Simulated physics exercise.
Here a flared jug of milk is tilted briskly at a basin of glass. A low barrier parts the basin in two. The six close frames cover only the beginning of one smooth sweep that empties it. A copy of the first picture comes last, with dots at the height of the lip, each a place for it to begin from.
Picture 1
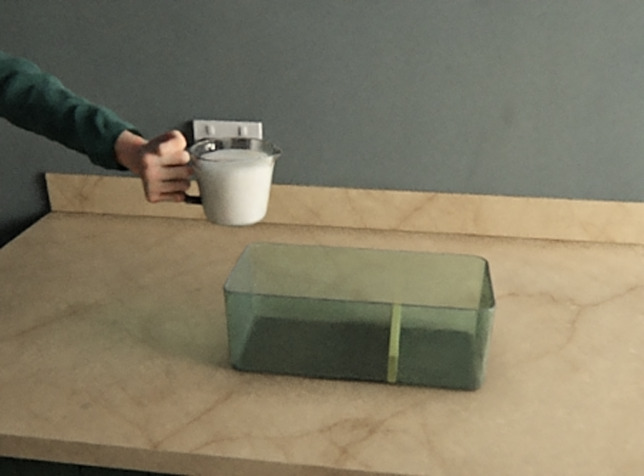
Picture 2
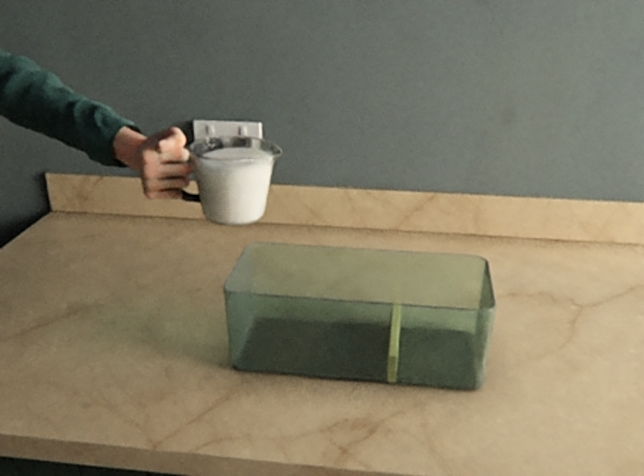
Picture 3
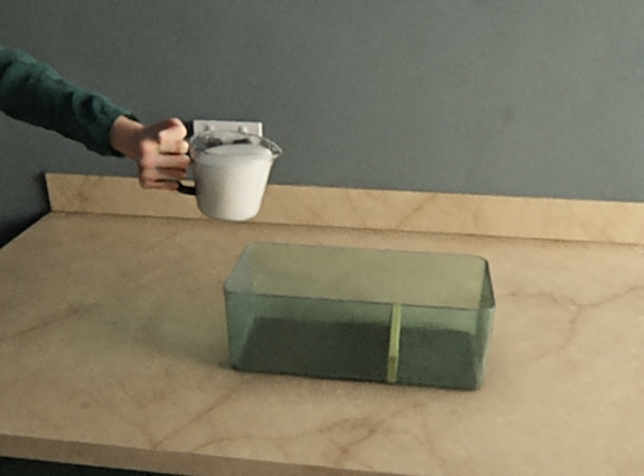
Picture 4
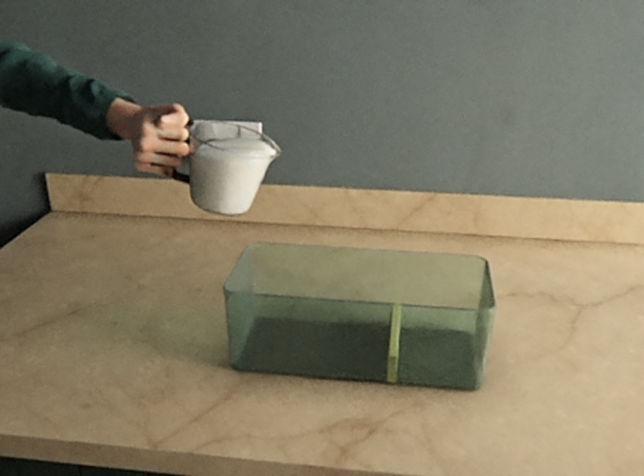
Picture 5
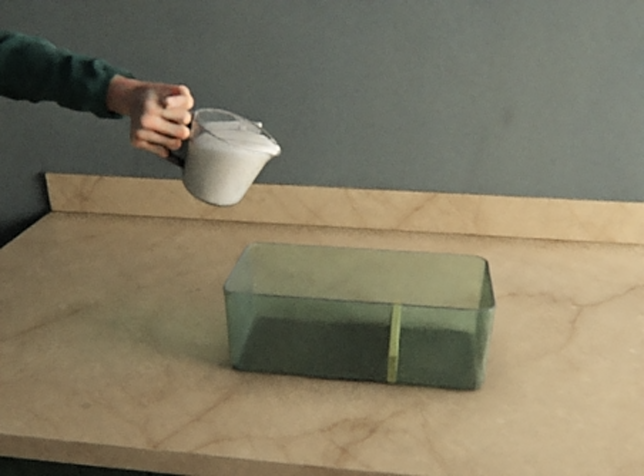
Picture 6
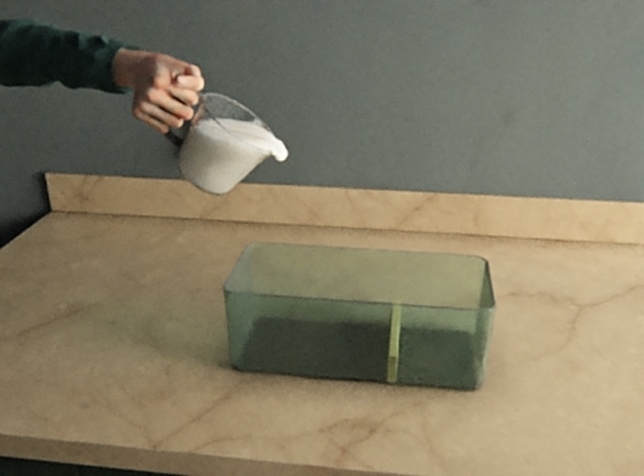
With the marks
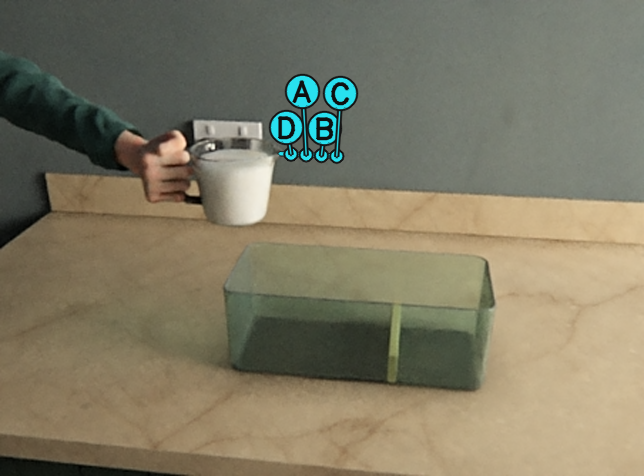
The video shows a hand holding a clear jug of milk above a divided, green-tinted glass basin on a counter. The hand steadily tilts the jug to the right until milk reaches over its lip.
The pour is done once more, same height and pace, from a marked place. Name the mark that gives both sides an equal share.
A works best here.
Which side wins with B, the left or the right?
The right one.
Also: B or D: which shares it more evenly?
That is place B.
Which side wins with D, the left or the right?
The left side.
On the marked copy, A at (306, 154); B at (321, 155); C at (336, 156); D at (290, 154).
With A, about 50 % ends left of the wall and 46 % right of it; 5 % is lost outside.
With B, about 27 % ends left of the wall and 66 % right of it; 7 % is lost outside.
With C, about 22 % ends left of the wall and 69 % right of it; 9 % is lost outside.
With D, about 81 % ends left of the wall and 14 % right of it; 5 % is lost outside.
